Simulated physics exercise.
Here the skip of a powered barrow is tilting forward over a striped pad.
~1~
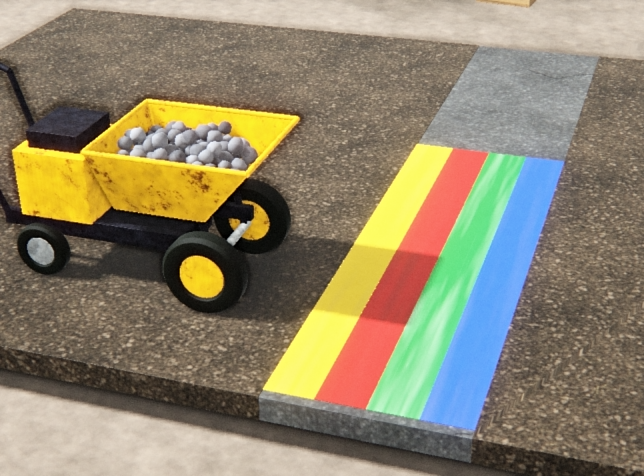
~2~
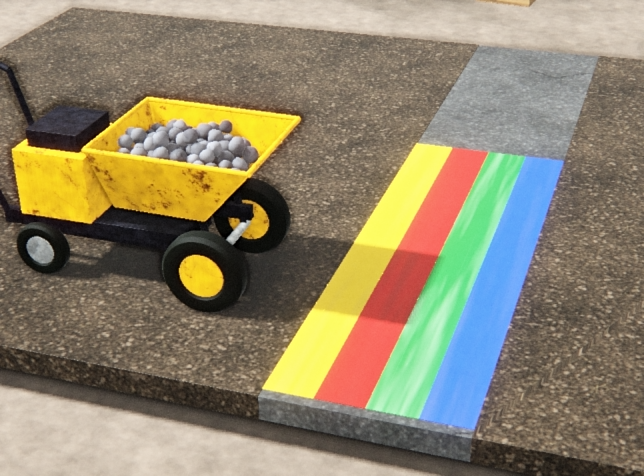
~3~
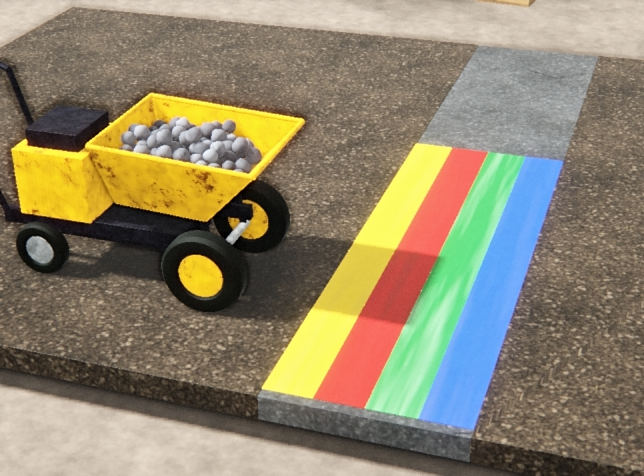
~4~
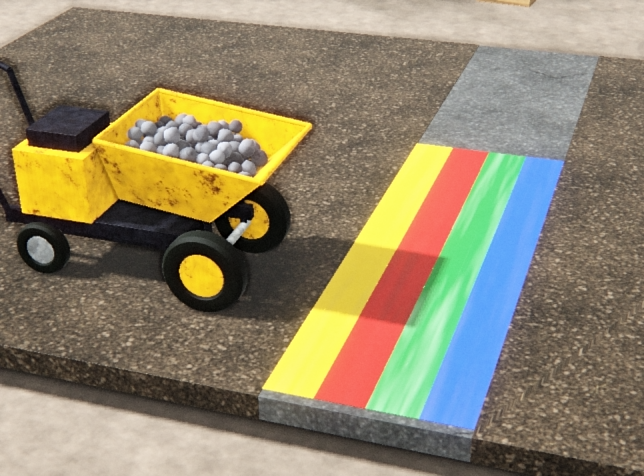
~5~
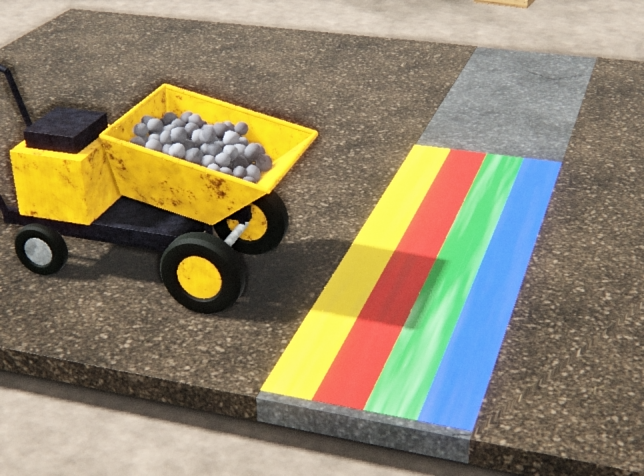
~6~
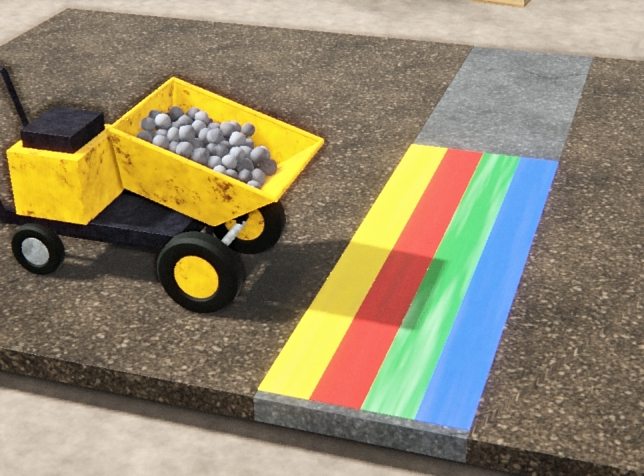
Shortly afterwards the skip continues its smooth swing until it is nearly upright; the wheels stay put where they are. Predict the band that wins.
The red one.
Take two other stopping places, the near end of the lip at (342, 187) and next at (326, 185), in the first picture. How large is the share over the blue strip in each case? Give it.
The first gives close to 40 per cent and the second 30 per cent.
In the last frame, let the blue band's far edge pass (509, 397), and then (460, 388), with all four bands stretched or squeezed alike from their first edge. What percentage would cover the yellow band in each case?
20 % and 10 %, near enough.
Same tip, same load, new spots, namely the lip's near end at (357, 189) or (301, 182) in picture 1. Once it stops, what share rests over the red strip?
In order: 0 % and 0 %.
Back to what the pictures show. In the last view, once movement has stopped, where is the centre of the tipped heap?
Roughly pixel (390, 298).
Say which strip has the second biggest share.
The strip in green.
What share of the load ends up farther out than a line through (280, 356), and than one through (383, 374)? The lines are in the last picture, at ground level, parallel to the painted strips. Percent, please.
In order: Near 70 %, then 20 %.
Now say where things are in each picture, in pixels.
Lip of the skip (247, 175), level; top of the load (172, 152), round cobbles; yellow strip (311, 356); red strip (360, 365); green strip (410, 374); blue strip (462, 383), in the first frame.
Lip of the skip (248, 175), level; top of the load (172, 151), in the second frame.
Lip of the skip (253, 178), tipped barely; top of the load (176, 150), in the third frame.
Lip of the skip (261, 183), tipped a little; top of the load (164, 134), in the fourth frame.
Lip of the skip (268, 191), tipped a little; top of the load (170, 132), in the fifth frame.
Lip of the skip (275, 199), tipped clearly; top of the load (177, 128); yellow strip (306, 356); red strip (355, 365); green strip (405, 374); blue strip (457, 383), in the sixth frame.
Just after the last frame, skip tipped steeply; every one in the skip.
A moment on, skip tipped right over; the larger part in the skip; about a tenth over the yellow strip; roughly a quarter over the red strip; just a few over the green strip.
Further on, skip tipped right over; roughly a quarter in the skip; about a tenth over the yellow strip; roughly a third over the red strip; roughly a quarter over the green strip; just a few over the blue strip; just a few off the paint.
When it is over, skip tipped right over; roughly a quarter in the skip; about a tenth over the yellow strip; roughly a third over the red strip; roughly a quarter over the green strip; just a few over the blue strip; just a few off the paint.
